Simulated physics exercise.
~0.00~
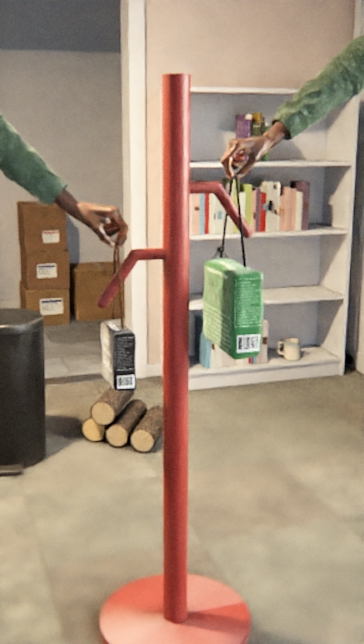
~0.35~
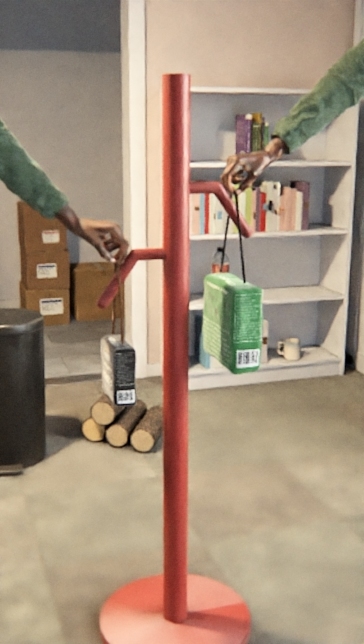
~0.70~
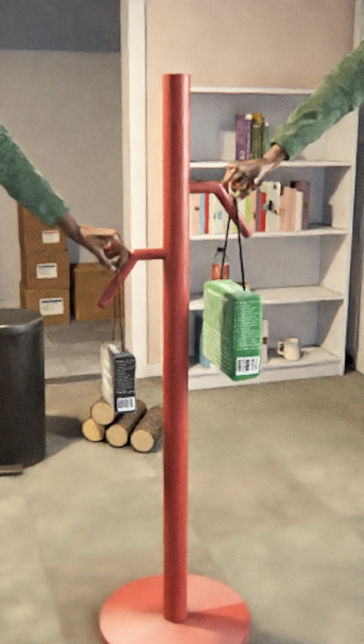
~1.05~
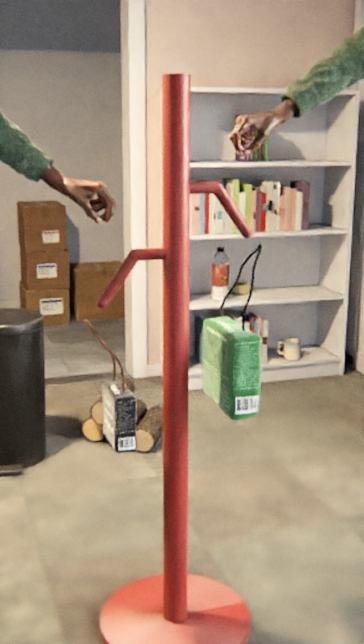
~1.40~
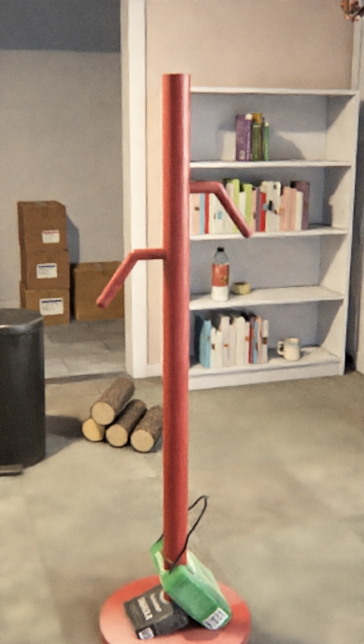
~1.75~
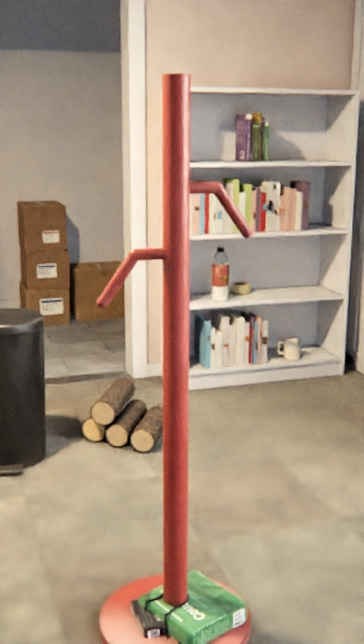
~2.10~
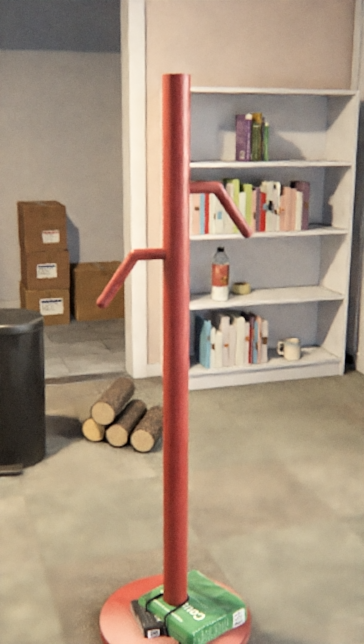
Two hands in green sleeves reach in from the left and right toward a red post with two downward-slanting pegs, seen from a still, front-on view in a room with a white bookshelf, cardboard boxes, logs and a dark bin. The left hand holds a small black pouch by its cord, the right a green bag by its dark loop. Both lower their items slightly beside the pegs, then let go and draw back. Neither item stays up; both drop, tumbling onto the round red base. They end lying together at the foot of the post, the pegs empty.
